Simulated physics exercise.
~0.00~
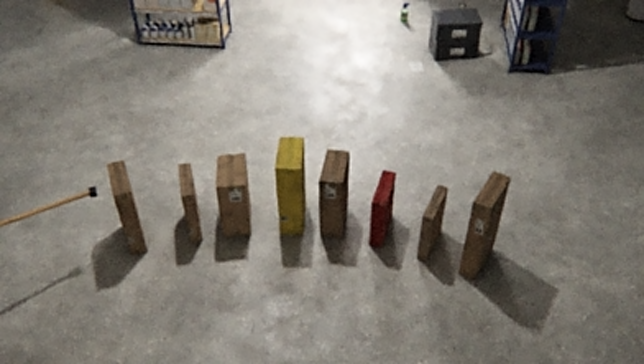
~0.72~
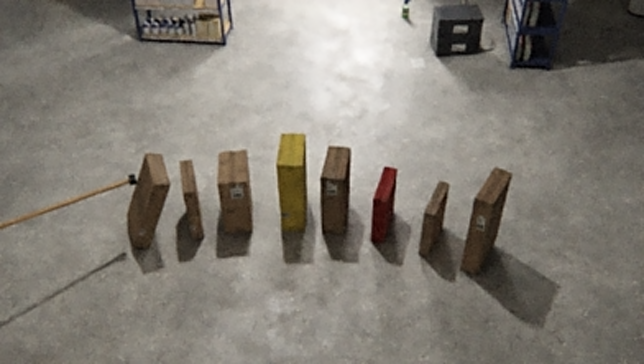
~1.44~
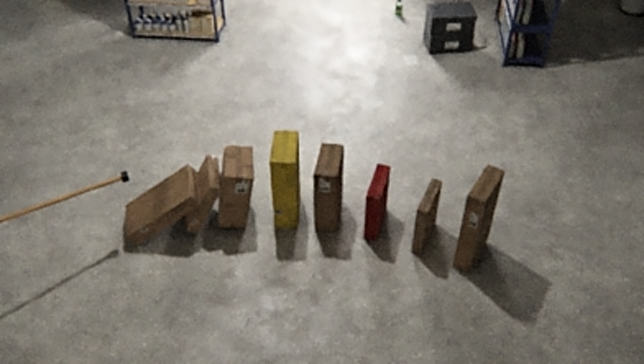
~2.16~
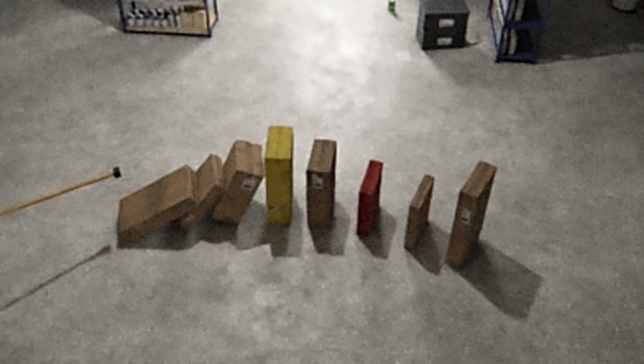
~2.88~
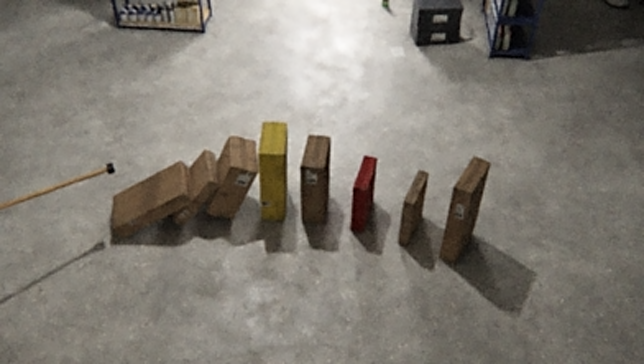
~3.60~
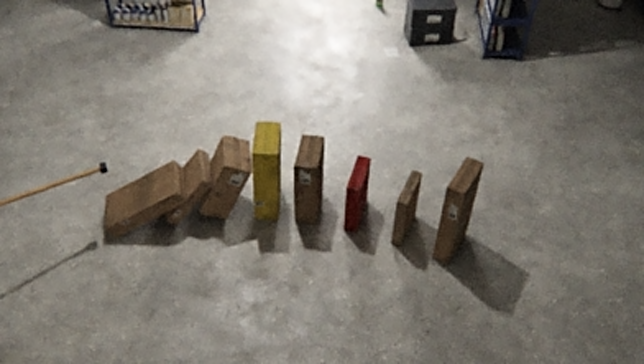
A pole tipped the first of eight cartons standing in a curved row on a concrete floor, and it fell right into the next two, which ended up leaning, while the yellow one, the red one and the other three stayed standing.
